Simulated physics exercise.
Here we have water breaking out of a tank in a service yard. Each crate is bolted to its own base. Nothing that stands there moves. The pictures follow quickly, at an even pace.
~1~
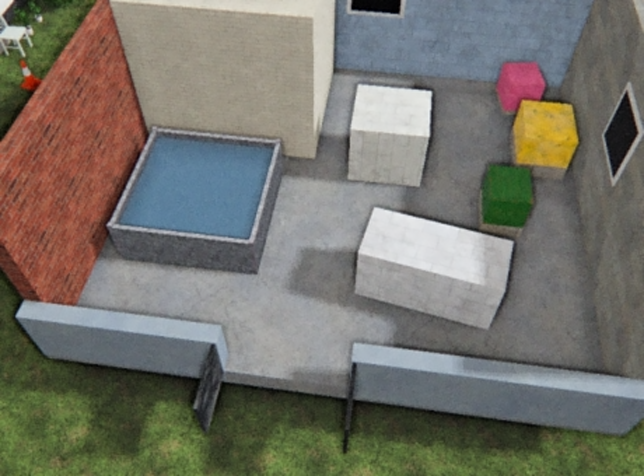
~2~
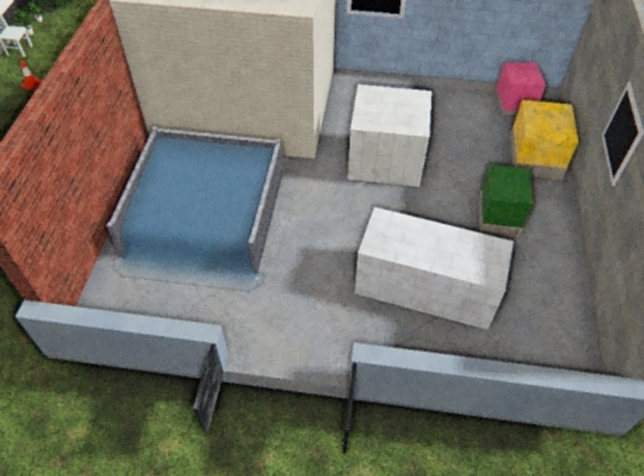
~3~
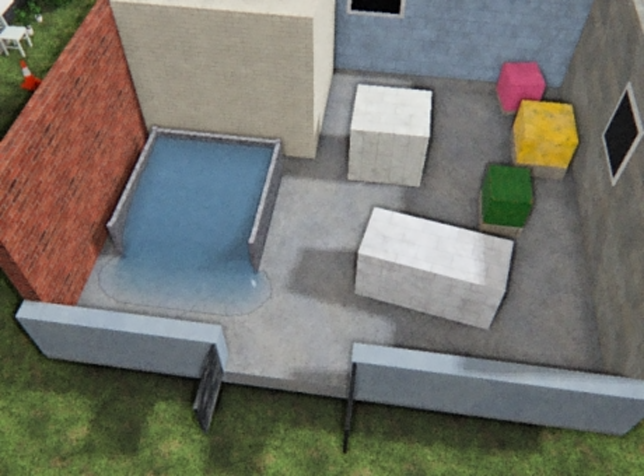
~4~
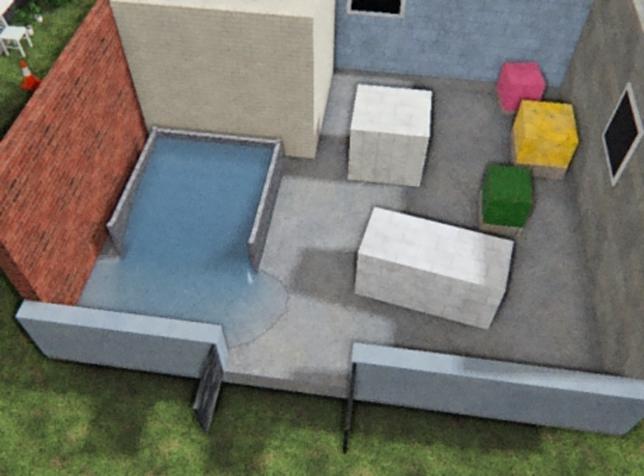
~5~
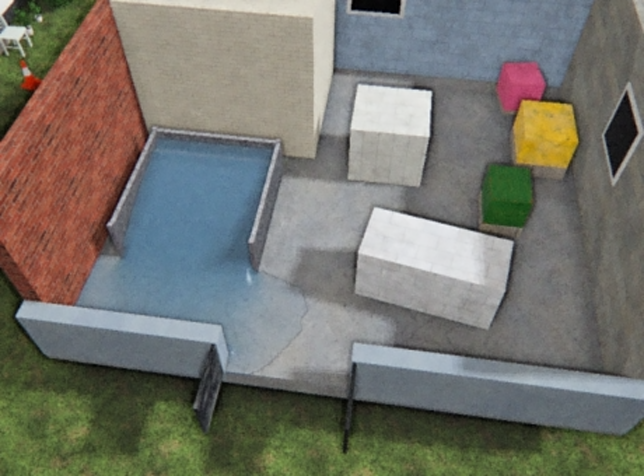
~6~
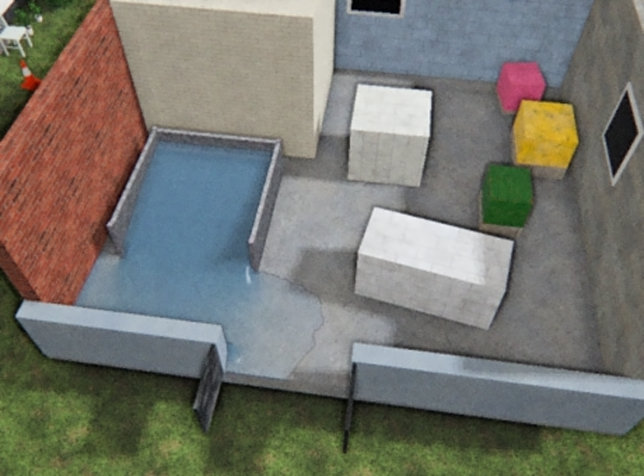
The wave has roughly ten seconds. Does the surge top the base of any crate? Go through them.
In the end: The green crate stays dry; the pink crate stays dry; the yellow crate stays dry.
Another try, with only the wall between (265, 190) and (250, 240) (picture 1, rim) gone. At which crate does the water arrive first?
That is the green one.
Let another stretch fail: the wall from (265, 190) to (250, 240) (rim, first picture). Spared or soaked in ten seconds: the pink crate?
Pink is soaked.
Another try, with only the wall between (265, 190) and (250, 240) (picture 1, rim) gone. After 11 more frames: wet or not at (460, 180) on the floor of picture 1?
There: Awash.
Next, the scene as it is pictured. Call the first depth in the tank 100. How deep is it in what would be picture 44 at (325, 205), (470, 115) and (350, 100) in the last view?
Roughly 4, 0 and 2 per cent, in turn.
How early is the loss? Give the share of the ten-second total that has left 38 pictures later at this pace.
Close to 75 %.
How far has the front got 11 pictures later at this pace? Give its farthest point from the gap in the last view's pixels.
At about (475, 386).
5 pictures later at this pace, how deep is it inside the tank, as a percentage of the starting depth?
Near 48 in a hundred.
A moment on, water covers 15 % of the floor; the green crate not reached, the pink crate not reached, the yellow crate not reached.
Next, water covers 25 % of the floor; the green crate not reached, the pink crate not reached, the yellow crate not reached.
Then, water covers 40 % of the floor; the green crate not reached, the pink crate not reached, the yellow crate not reached.
Later, water covers 75 % of the floor; the green crate water round its plinth, the pink crate not reached, the yellow crate water round its plinth.
In the end, water covers 95 % of the floor; the green crate stayed above the water, the pink crate stayed above the water, the yellow crate stayed above the water.
